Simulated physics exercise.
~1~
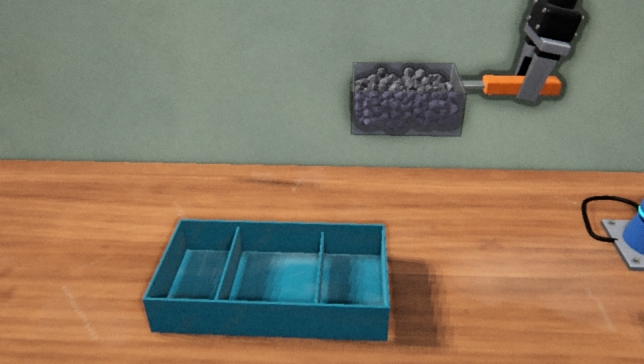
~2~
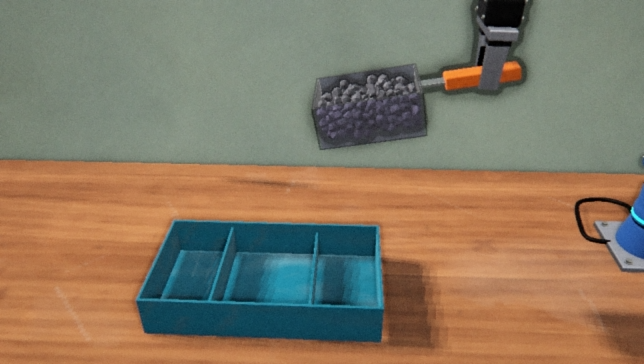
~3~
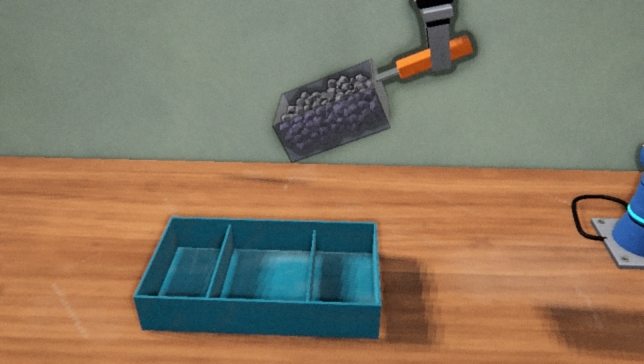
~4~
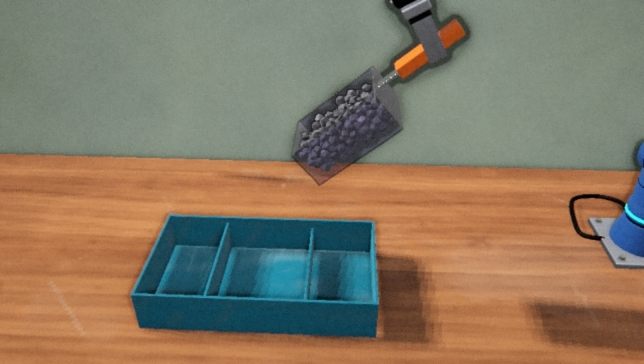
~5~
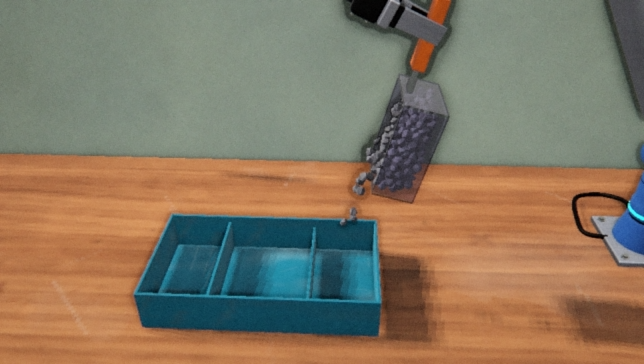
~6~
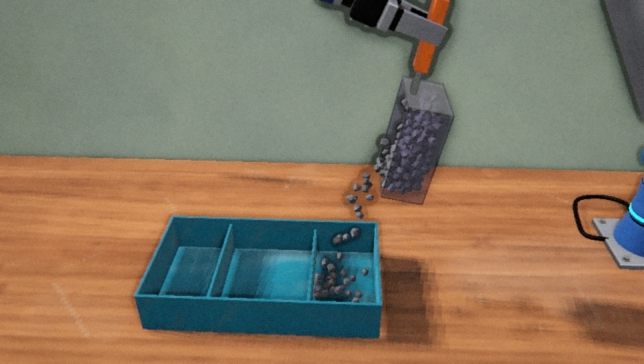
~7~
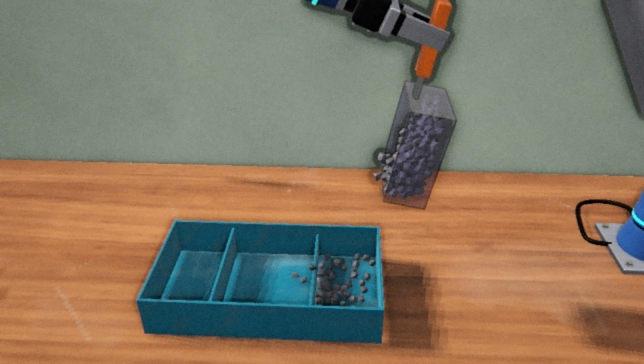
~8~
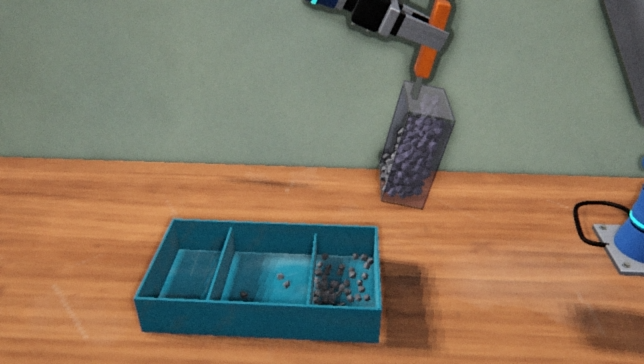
The clip opens with a robot arm gripping the orange handle of a clear box full of small grey pebbles, above a wooden table where a teal crate with three compartments sits. The arm carries the box left, tipping its far end steadily downward. It then swings back to the right as the box tilts until nearly upright. Pebbles begin to spill from its lower left edge and drop into the crate's right compartment. The stream thins and stops, leaving a scattering there, a few pebbles in the middle compartment, and most still in the steeply tilted box.
